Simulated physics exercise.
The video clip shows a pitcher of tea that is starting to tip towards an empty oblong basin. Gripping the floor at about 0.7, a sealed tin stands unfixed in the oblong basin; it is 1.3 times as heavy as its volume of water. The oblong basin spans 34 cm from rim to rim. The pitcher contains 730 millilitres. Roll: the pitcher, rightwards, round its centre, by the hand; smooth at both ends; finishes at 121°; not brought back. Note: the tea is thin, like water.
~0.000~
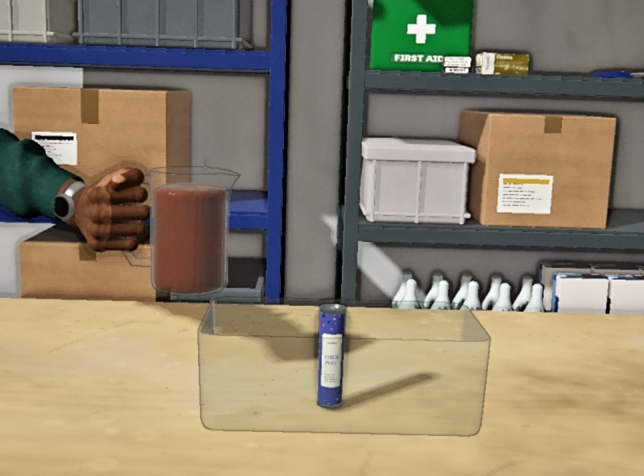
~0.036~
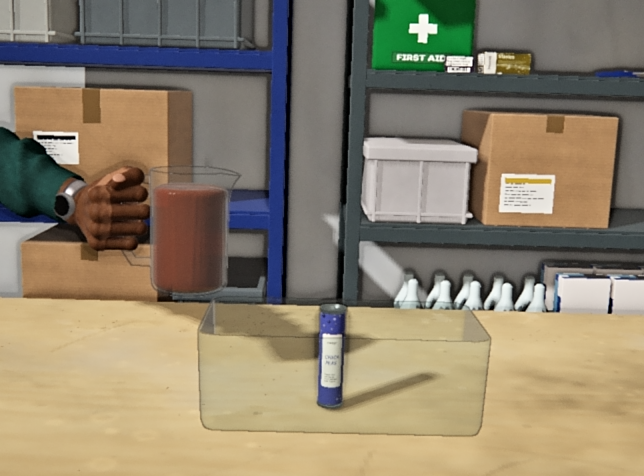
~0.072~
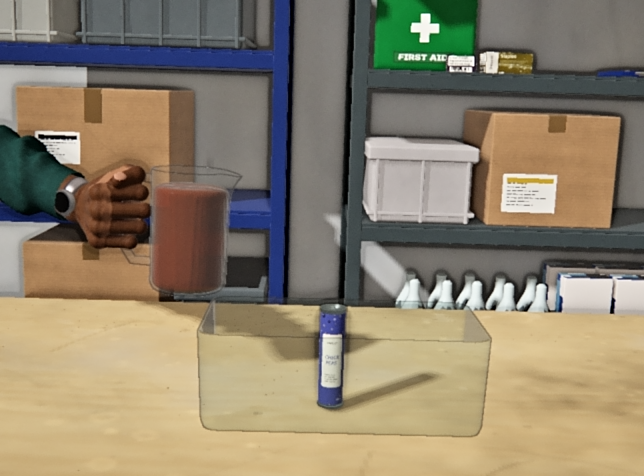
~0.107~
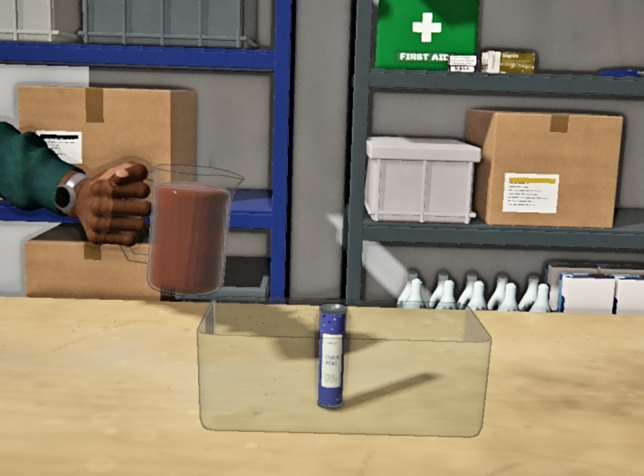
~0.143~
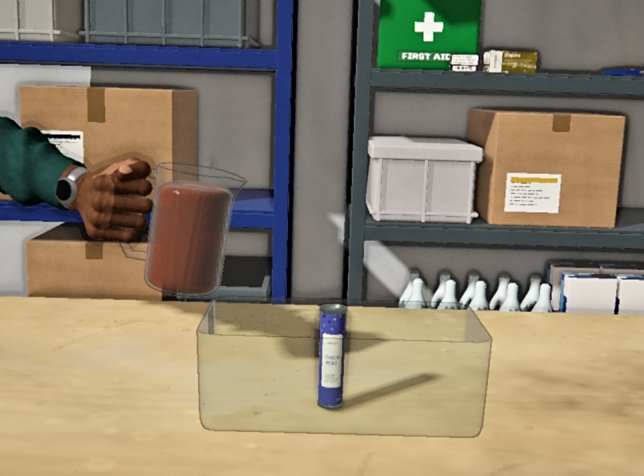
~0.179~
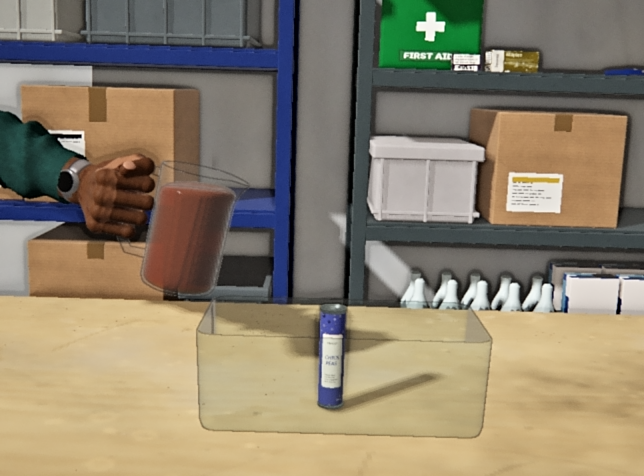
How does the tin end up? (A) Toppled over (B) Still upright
(B) Still upright.
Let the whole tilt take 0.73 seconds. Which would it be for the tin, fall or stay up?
Outcome - the tin remains standing.
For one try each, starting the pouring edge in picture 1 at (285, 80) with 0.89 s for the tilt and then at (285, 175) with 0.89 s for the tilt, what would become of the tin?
Run one: It does not tip. Run two: It tumbles.
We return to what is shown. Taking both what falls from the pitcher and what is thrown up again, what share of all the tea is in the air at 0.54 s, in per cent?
Near 14 per cent of it all.
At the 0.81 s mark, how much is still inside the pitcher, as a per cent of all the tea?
22 %.
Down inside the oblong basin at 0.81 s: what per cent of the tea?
Near 66 per cent of the total.
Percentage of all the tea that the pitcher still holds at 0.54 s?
Around 82 in a hundred.
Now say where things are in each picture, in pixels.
The first picture shows tilt 0°; pouring edge (241, 174); surface from (154, 187) to (229, 189); the oblong basin's rim runs from (206, 315) to (478, 322); the tin's top is at (333, 312).
The second picture shows tilt 0°; pouring edge (241, 174); surface from (154, 186) to (229, 190).
The third picture shows tilt 2°; pouring edge (243, 175); surface from (155, 185) to (230, 190).
The fourth picture shows tilt 4°; pouring edge (245, 177); surface from (157, 184) to (231, 190).
The fifth picture shows tilt 8°; pouring edge (248, 180); surface from (159, 185) to (233, 191).
The sixth picture shows tilt 12°; pouring edge (251, 184); surface from (161, 187) to (237, 191).
Then, 0.54 s in, the tilt is 81° and 81 per cent is still to pour; the tin stands where it began.
Then, 0.81 s in, the tilt is 119° and 22 per cent is still to pour; the tin stands where it began.
Then, 1.09 s in, the tilt is 121° and 0 per cent is still to pour; the tin stands where it began.
Then, 1.39 s in, the tilt is 121° and 0 per cent is still to pour; the tin stands where it began.
Finally, the tin stands where it began.
